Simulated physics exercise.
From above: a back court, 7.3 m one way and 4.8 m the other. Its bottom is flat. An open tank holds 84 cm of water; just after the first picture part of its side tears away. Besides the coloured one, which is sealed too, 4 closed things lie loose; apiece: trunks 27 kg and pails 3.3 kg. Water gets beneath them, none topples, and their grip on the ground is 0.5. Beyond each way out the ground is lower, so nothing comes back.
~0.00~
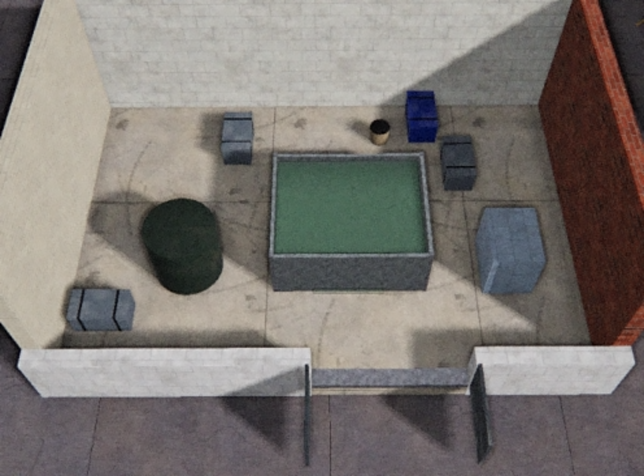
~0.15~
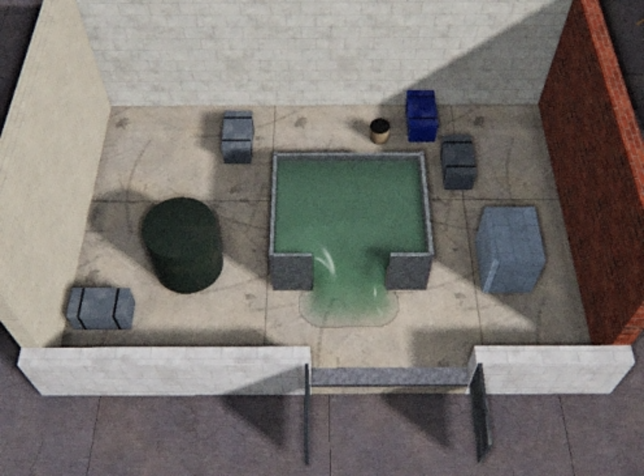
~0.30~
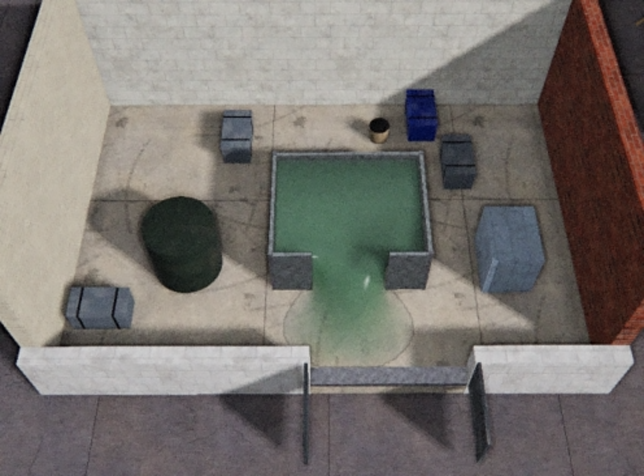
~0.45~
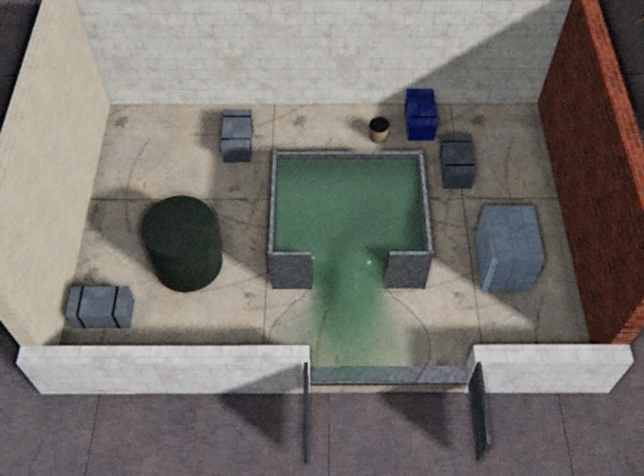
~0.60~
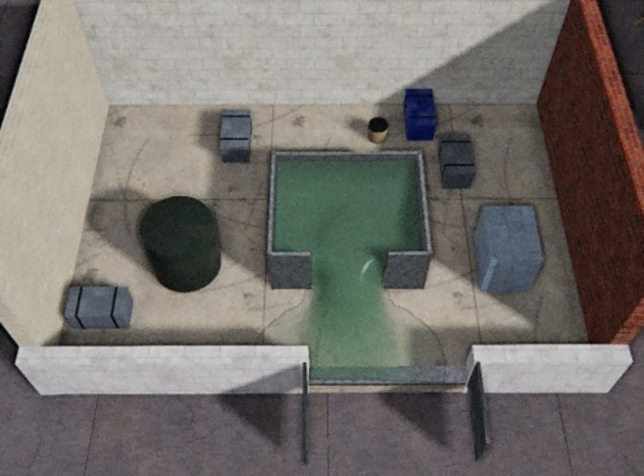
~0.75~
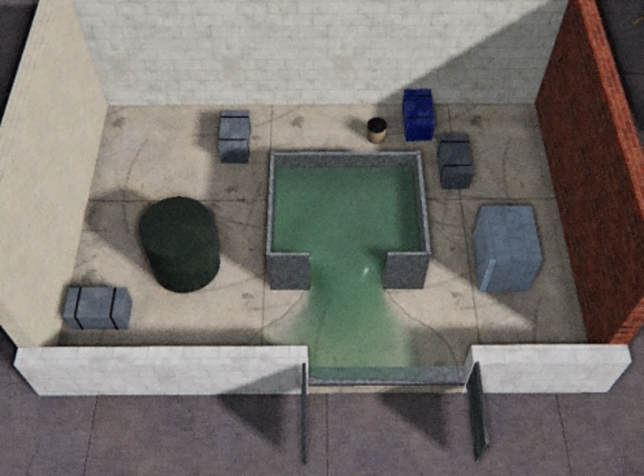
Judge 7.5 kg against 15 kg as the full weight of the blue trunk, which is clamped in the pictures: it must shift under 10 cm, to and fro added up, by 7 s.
I expect that the lower weight is enough.
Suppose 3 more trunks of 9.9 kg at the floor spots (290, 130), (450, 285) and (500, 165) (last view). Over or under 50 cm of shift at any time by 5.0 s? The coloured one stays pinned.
In turn: Less, under, less.
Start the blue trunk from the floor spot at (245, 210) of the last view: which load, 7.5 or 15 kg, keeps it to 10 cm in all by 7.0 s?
Either load holds.
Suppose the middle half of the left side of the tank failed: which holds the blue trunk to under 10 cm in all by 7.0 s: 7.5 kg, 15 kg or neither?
Then neither weight holds it.
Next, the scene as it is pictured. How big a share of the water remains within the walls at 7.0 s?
Some 36 per cent remains.
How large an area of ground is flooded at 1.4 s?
Some 8.5 m2.
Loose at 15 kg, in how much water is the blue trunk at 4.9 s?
About 0 cm.
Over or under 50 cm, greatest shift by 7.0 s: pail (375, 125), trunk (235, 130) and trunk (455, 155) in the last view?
In that order: Less, less, less.
After 1.4 s the blue trunk would be 0 cm from its start with 7.5 kg and 0 cm from its start with 15 kg; 0 cm of water round it then.
After 3.1 s the blue trunk would be 0 cm from its start with 7.5 kg and 0 cm from its start with 15 kg; 0 cm of water round it then.
After 4.9 s the blue trunk would be 0 cm from its start with 7.5 kg and 0 cm from its start with 15 kg; 0 cm of water round it then.
After 7.0 s the blue trunk would be 0 cm from its start with 7.5 kg and 0 cm from its start with 15 kg; 0 cm of water round it then.
